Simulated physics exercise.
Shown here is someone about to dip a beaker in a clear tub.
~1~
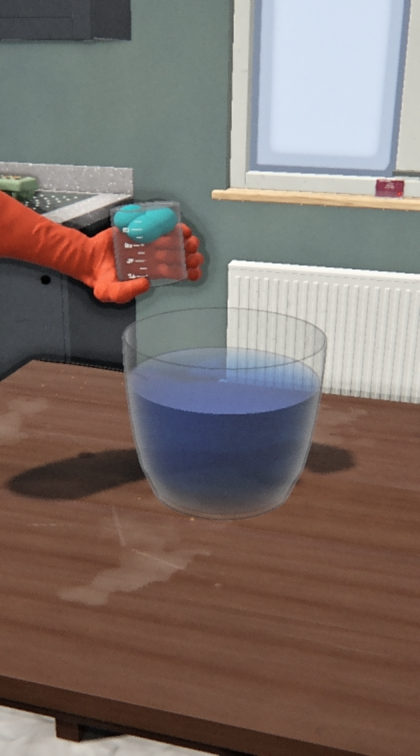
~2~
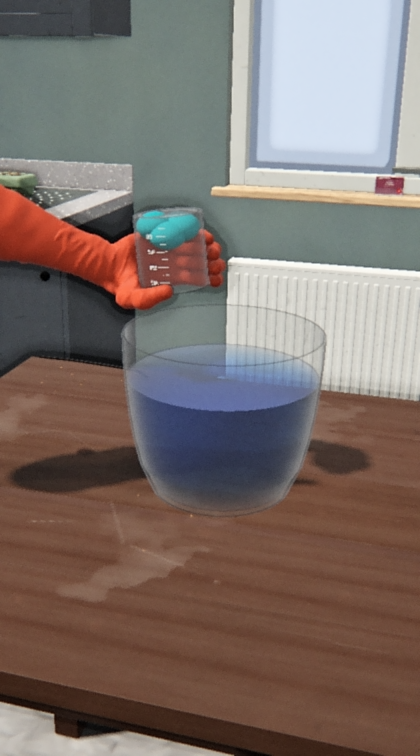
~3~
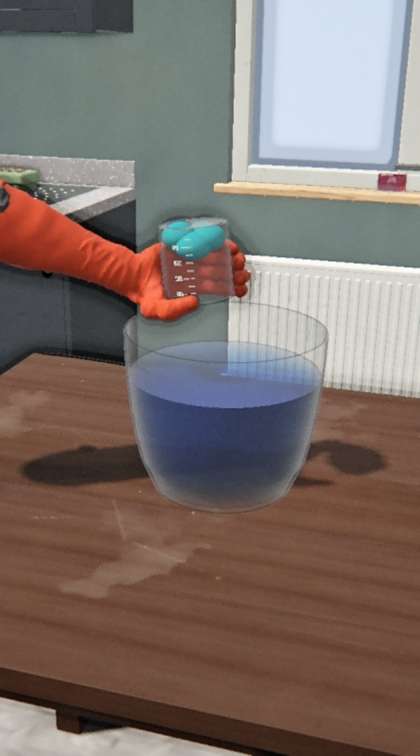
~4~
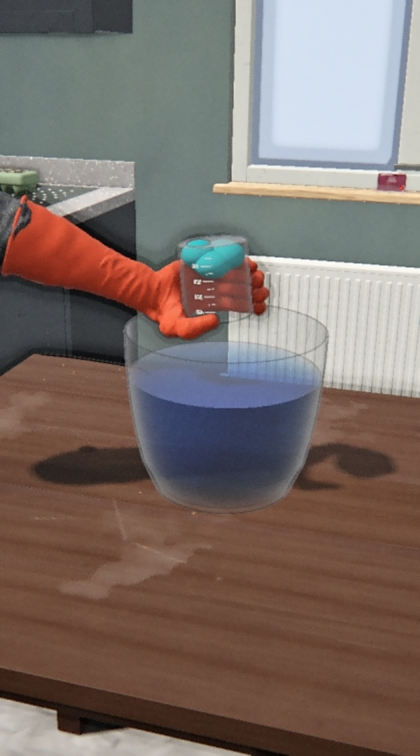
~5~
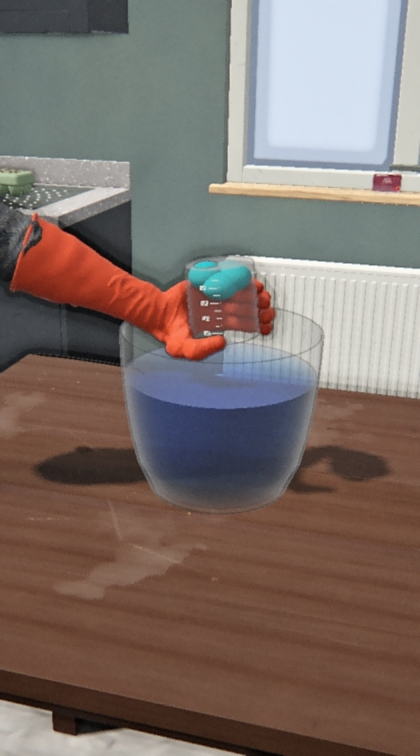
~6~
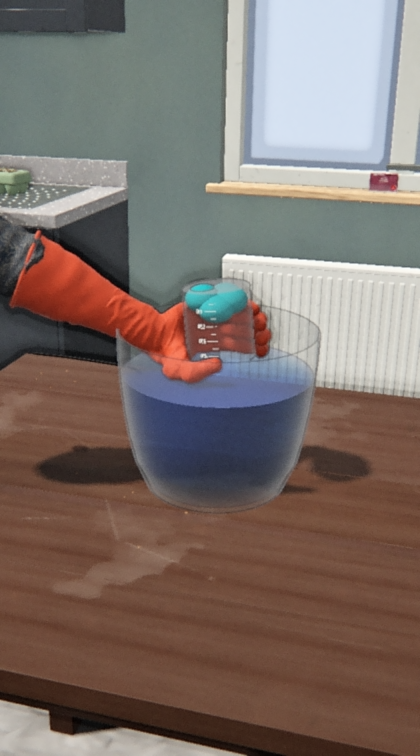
Orange-gloved hand lowering an upside-down clear beaker with teal material inside over a clear tub of blue liquid on a wooden table.
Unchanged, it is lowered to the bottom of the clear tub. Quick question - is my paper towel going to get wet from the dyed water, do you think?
No, it is shielded.
Soon after, the beaker enters the dyed water.
Later, air is trapped inside and holds the level down.
In the end, the beaker is under, still full of air, and the paper towel is dry.
